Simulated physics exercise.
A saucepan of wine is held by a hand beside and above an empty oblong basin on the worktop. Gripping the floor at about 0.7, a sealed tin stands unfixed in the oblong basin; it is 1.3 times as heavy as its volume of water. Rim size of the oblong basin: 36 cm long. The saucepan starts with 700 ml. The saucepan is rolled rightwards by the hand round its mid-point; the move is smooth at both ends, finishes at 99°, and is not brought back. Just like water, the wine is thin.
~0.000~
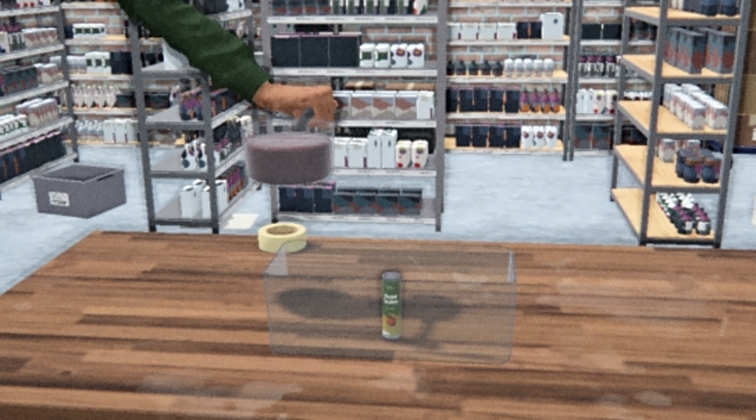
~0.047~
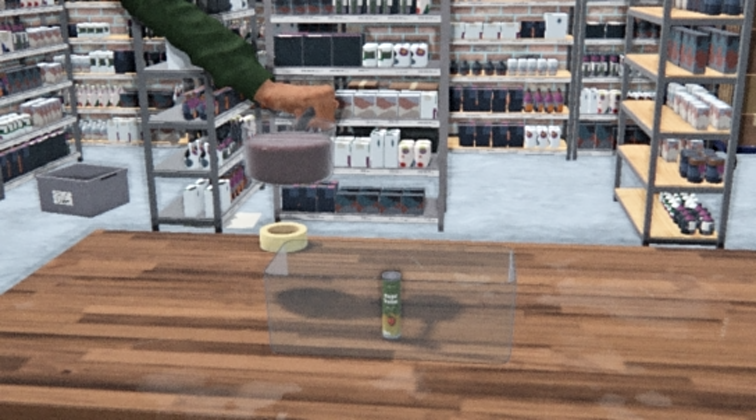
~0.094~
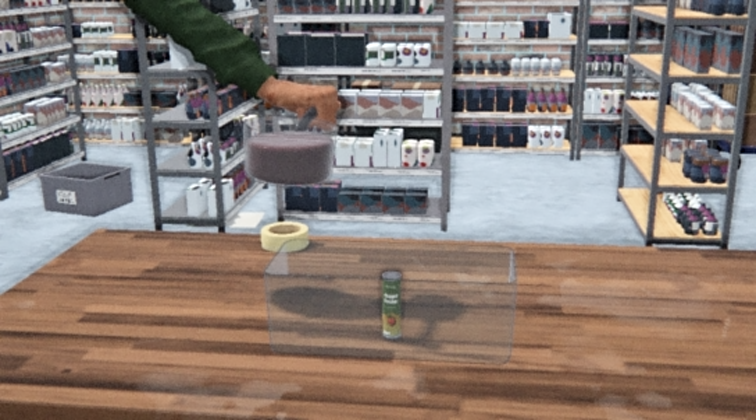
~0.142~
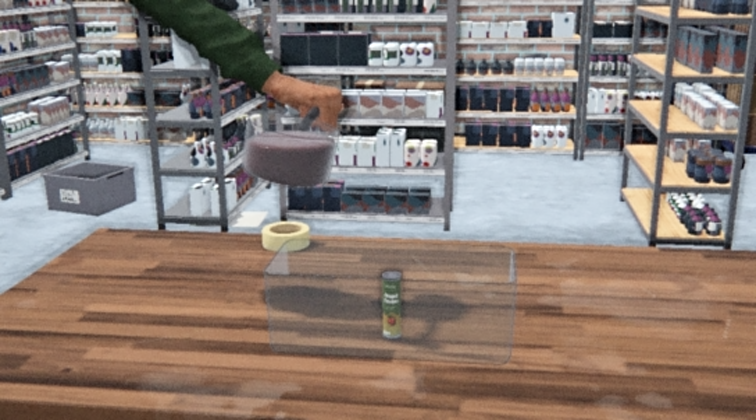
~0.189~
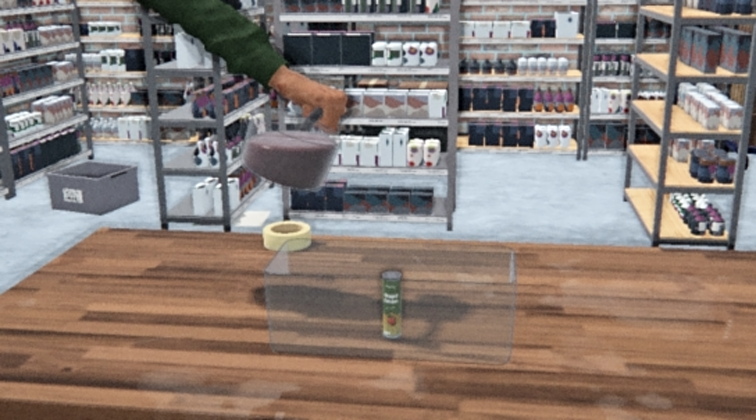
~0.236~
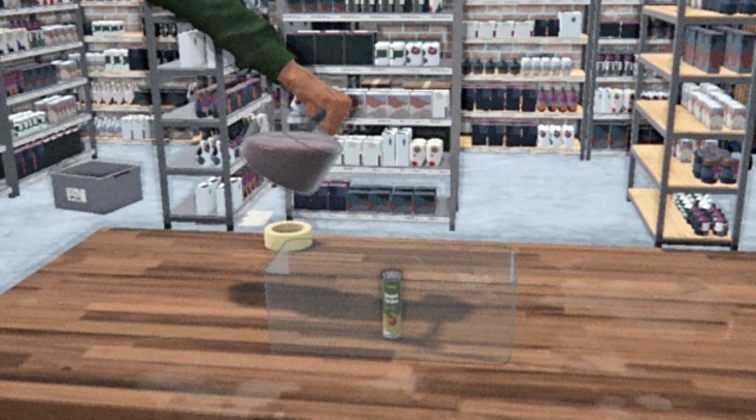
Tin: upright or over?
My guess is it's going to keel over.
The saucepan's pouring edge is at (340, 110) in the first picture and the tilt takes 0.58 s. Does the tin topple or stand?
Then the tin comes down.
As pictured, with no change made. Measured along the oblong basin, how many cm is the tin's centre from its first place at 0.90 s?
The tin has gone some 5 cm.
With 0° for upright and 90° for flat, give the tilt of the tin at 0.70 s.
0°.
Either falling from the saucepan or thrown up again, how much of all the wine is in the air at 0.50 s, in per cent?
Some 48 per cent, I reckon.
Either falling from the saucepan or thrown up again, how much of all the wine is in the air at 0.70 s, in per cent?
Estimate: About 12 in a hundred.
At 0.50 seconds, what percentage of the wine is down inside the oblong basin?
About 12%.
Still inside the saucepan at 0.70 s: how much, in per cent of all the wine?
Share remaining: Approx. 12 %.
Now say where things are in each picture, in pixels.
It leans 0°; its right rim is at (333, 127); the wine meets the walls at (248, 139) and (332, 141); the oblong basin's rim runs from (275, 258) to (514, 265); the tin's top is at (391, 278), in the first frame.
It leans 1°; its right rim is at (334, 128); the wine meets the walls at (248, 139) and (333, 141), in the second frame.
It leans 6°; its right rim is at (336, 131); the wine meets the walls at (249, 138) and (334, 141), in the third frame.
It leans 12°; its right rim is at (338, 137); the wine meets the walls at (249, 138) and (335, 142), in the fourth frame.
It leans 21°; its right rim is at (340, 144); the wine meets the walls at (249, 139) and (339, 143), in the fifth frame.
It leans 31°; its right rim is at (340, 153); the wine meets the walls at (246, 137) and (337, 144); 1 per cent is over the edge, in the sixth frame.
After 0.50 s the tilt is 90° and 40 per cent is still to pour; the tin stands where it began.
After 0.70 s the tilt is 99° and 11 per cent is still to pour; the tin stands 1 cm from where it began.
After 0.90 s the tilt is 99° and 2 per cent is still to pour; the tin leans 38°.
After 1.12 s the tilt is 99° and 1 per cent is still to pour; the tin lies on its side.
In the end the tin lies on its side.
